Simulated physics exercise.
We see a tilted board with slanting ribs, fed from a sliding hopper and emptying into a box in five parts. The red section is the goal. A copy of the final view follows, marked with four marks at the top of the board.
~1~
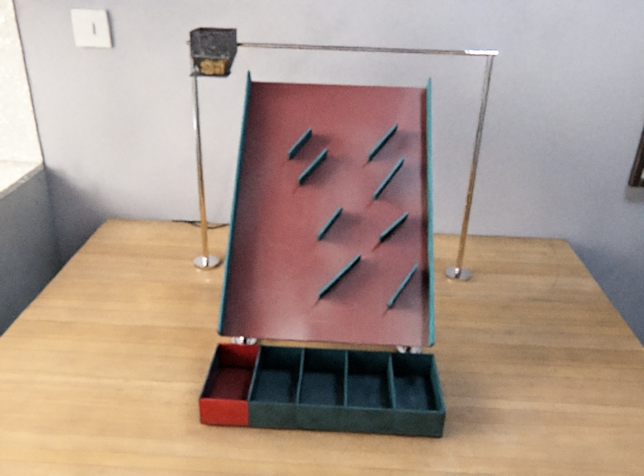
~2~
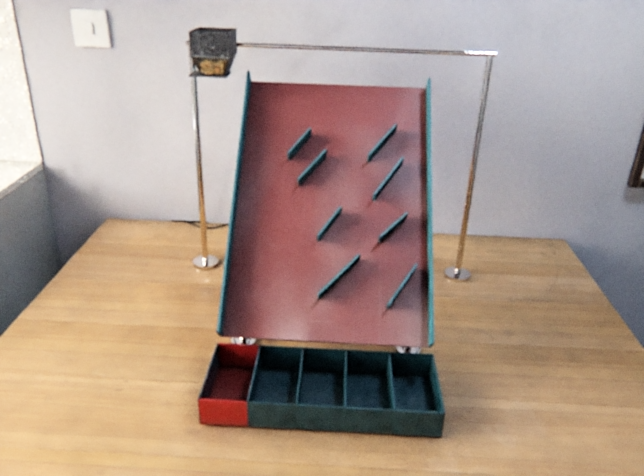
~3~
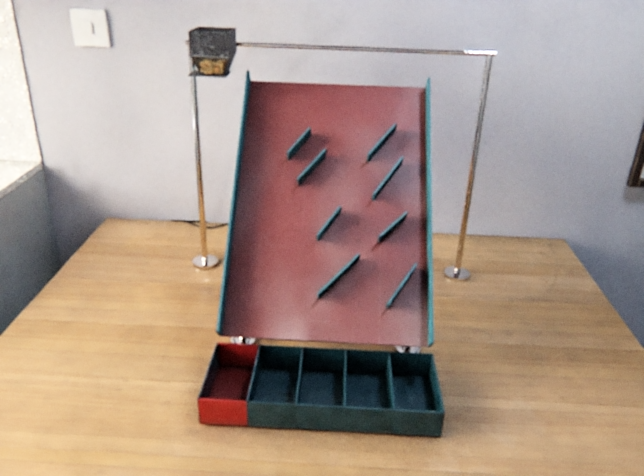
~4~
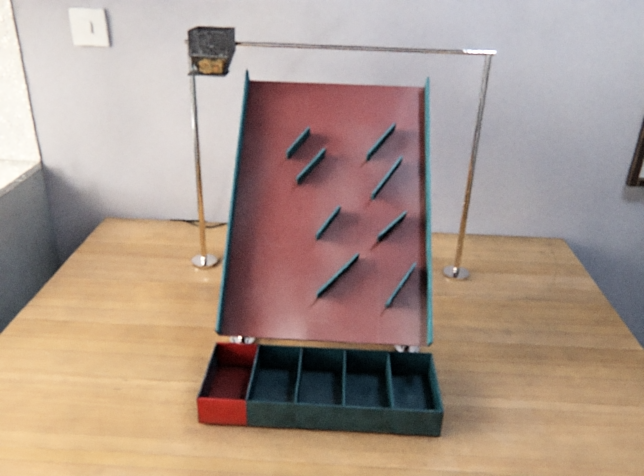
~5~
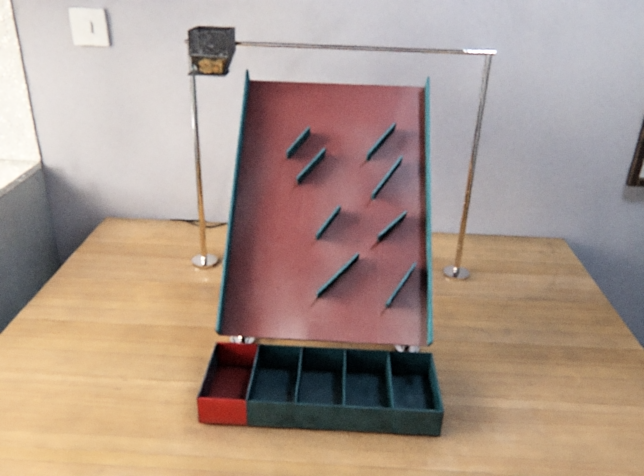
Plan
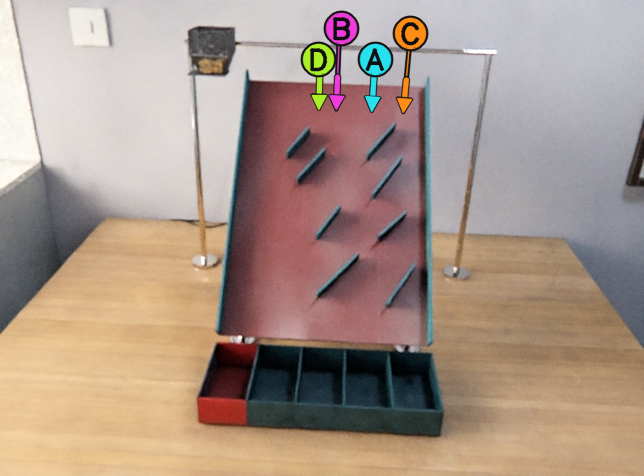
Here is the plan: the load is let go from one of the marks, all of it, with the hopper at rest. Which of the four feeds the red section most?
Mark D does it best.
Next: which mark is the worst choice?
C.
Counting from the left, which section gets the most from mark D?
The first from the left.
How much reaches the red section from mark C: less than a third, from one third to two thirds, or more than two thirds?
Mark C gives less than a third.
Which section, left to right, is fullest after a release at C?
It is the fifth one.
On the marked copy, mark A meets the board at (372, 106); mark B meets the board at (336, 104); mark C meets the board at (403, 107); mark D meets the board at (318, 104).
For mark A, about a quarter in the red section, most in other sections.
For mark B, about a third in the red section, about two thirds in other sections.
For mark C, a stray few in the red section, nearly all in other sections.
For mark D, most in the red section, about a quarter in other sections.
